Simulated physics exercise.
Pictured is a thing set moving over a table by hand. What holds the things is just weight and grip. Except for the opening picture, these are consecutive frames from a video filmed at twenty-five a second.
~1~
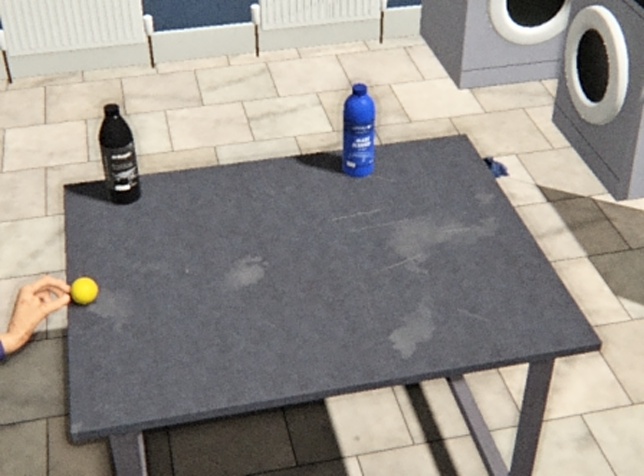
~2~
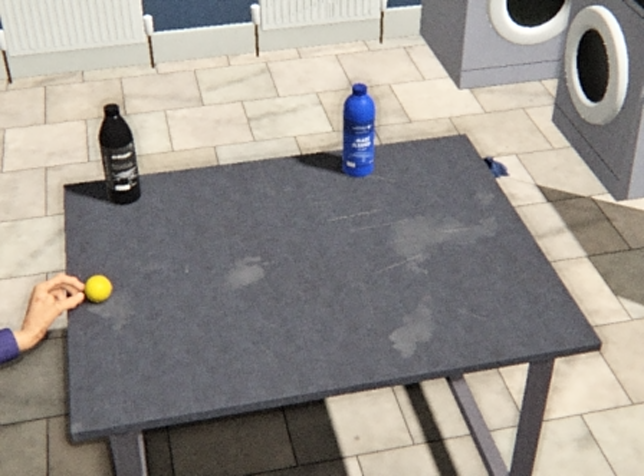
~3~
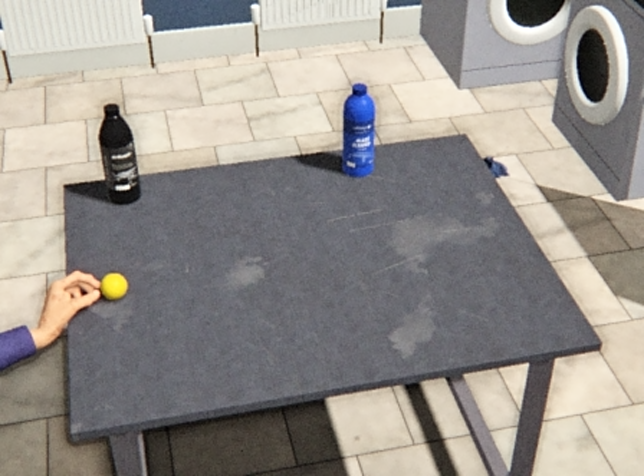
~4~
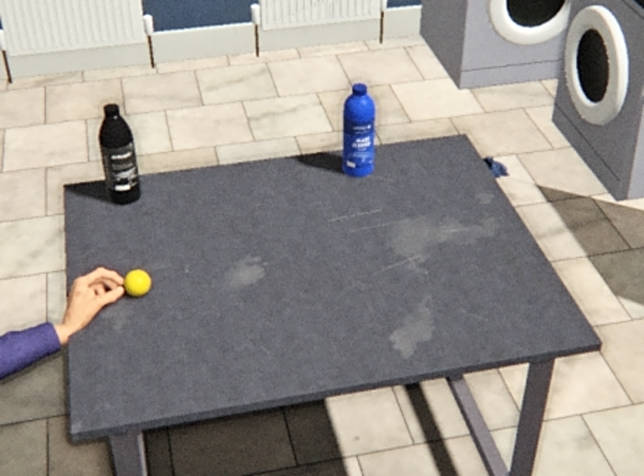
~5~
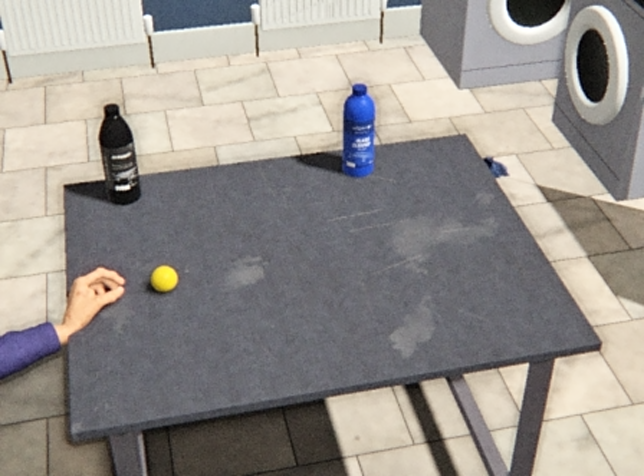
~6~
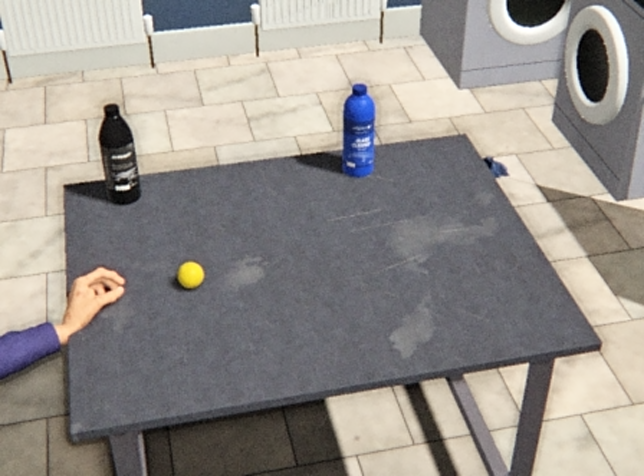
A small yellow lemon sits under a hand at the left edge of a dark grey, scuffed table, seen from above at an angle by a still camera. A black bottle and a blue bottle stand along the far side, with pale floor tiles, white radiators and front-loading machines beyond. The purple-sleeved arm pushes the lemon rightward, then halts as it rolls away across the tabletop.
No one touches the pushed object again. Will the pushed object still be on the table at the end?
It will make it off the table.
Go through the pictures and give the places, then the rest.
The first frame shows under the hand; yellow lemon (84, 291).
The second frame shows under the hand; yellow lemon (98, 289).
The third frame shows under the hand; yellow lemon (114, 287).
The fourth frame shows yellow lemon (137, 283).
The fifth frame shows yellow lemon (164, 279) rolled about its own width.
The sixth frame shows yellow lemon (190, 275) rolled well along.
Then, 0.20 s after the last picture, yellow lemon rolled well along near (312, 258).
Then, 0.50 s after the last picture, yellow lemon rolled well along near (467, 235).
Then, 0.80 s after the last picture, yellow lemon now off the table.
Then, 1.00 s after the last picture, things are still on the move.
By the end, off the table, yellow lemon.
